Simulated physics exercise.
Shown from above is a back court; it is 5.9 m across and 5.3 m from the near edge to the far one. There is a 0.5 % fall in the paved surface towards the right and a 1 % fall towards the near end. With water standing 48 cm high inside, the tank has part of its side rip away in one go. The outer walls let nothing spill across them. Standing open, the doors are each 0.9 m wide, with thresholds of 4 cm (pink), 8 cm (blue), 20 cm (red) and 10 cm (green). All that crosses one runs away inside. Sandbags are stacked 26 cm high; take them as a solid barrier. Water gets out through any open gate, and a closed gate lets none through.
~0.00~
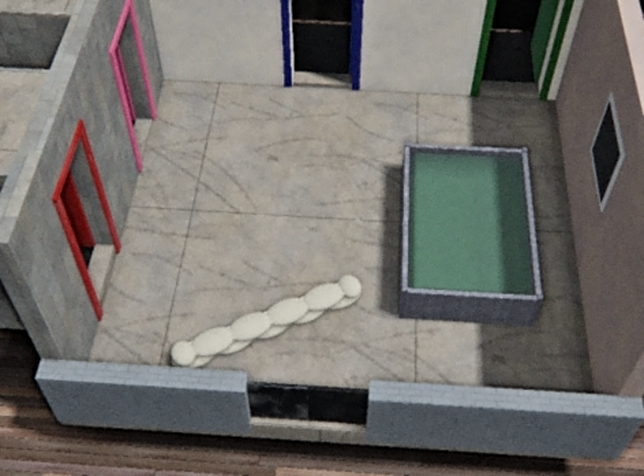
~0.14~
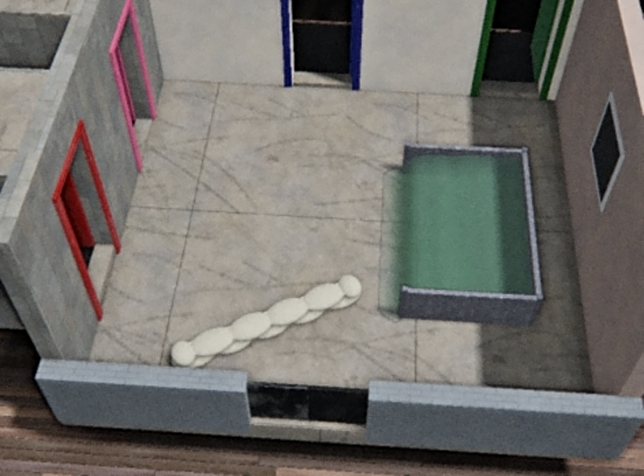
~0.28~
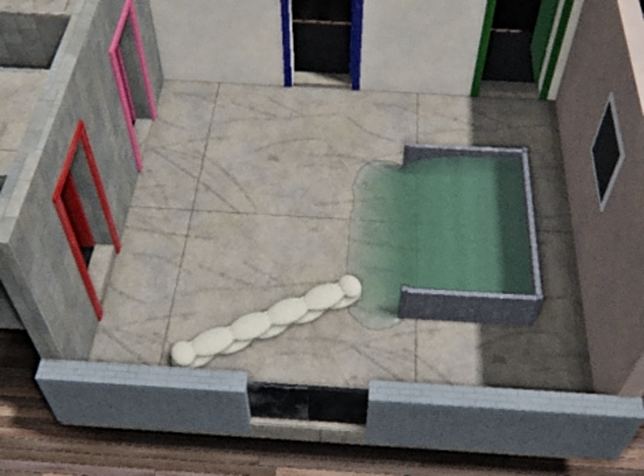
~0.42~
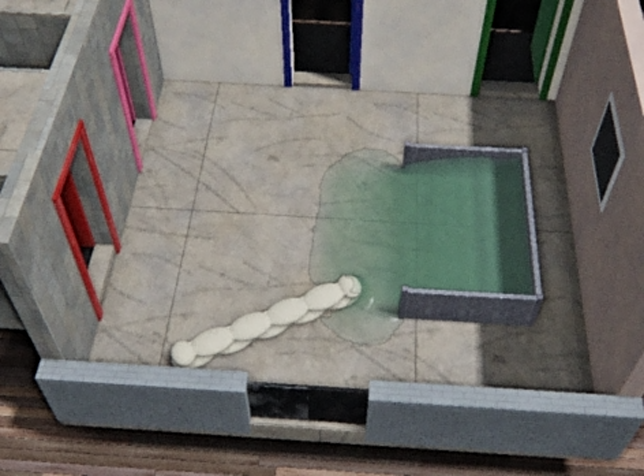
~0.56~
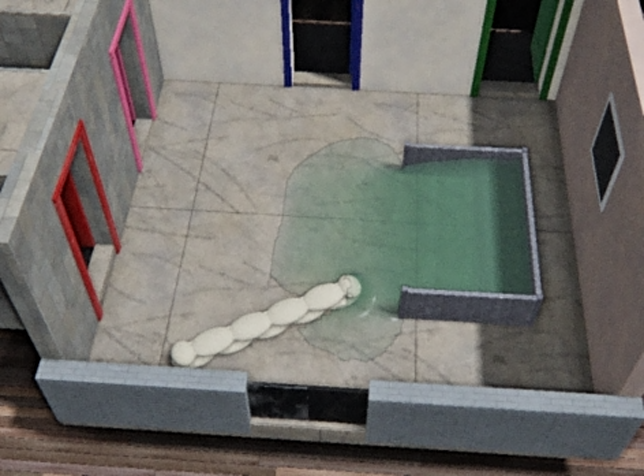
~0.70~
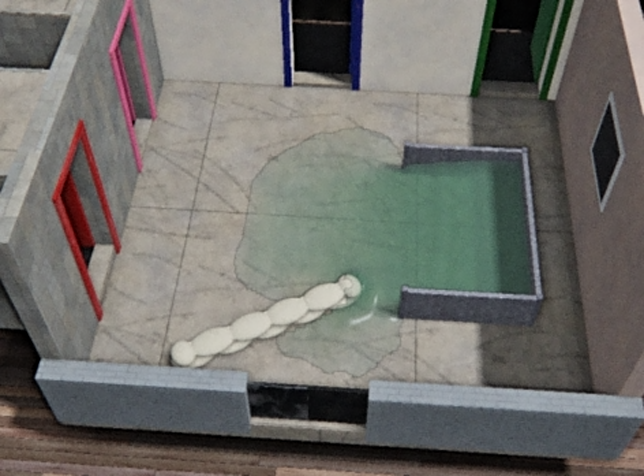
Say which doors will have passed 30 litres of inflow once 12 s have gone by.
After that time: Pink door: Passed, blue door: Not passed, red door: Not passed, green door: Not passed.
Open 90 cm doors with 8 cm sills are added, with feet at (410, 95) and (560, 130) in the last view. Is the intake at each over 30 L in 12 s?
First door short of the limit, second door short of the limit.
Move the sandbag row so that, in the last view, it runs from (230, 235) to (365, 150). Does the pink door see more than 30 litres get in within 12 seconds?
Next, pink ends up on the low side.
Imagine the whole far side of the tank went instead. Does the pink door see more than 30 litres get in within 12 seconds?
Well, at pink it would be too much.
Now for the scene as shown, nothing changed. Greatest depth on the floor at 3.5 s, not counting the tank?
It gets to some 27 cm.
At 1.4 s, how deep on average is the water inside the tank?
Roughly 22 centimetres.
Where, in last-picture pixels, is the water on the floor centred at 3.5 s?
Its balance point sits around (261, 241).
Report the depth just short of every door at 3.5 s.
Depths: Pink door 12 cm, blue door 2 cm, red door 12 cm, green door 0 cm.
After 1.4 s water covers 45 % of the floor and is deepest (28 cm) near (369, 293); pink door not reached, blue door not reached, red door 5 cm at the sill, 0 L in, green door not reached.
After 2.2 s water covers 65 % of the floor and is deepest (24 cm) near (127, 221); pink door 14 cm at the sill, 11 L in, blue door 2 cm at the sill, 0 L in, red door 19 cm at the sill, 0 L in, green door not reached.
After 3.5 s water covers 65 % of the floor and is deepest (27 cm) near (164, 370); pink door 12 cm at the sill, 75 L in, blue door 2 cm at the sill, 0 L in, red door 12 cm at the sill, 0 L in, green door not reached.
After 7.0 s water covers 90 % of the floor and is deepest (10 cm) near (358, 224); pink door 5 cm at the sill, 122 L in, blue door 3 cm at the sill, 0 L in, red door 7 cm at the sill, 0 L in, green door 2 cm at the sill, 0 L in.
After 12.0 s water covers 95 % of the floor and is deepest (10 cm) near (577, 343); pink door 2 cm at the sill, 125 L in, blue door 2 cm at the sill, 0 L in, red door 5 cm at the sill, 0 L in, green door 6 cm at the sill, 0 L in.
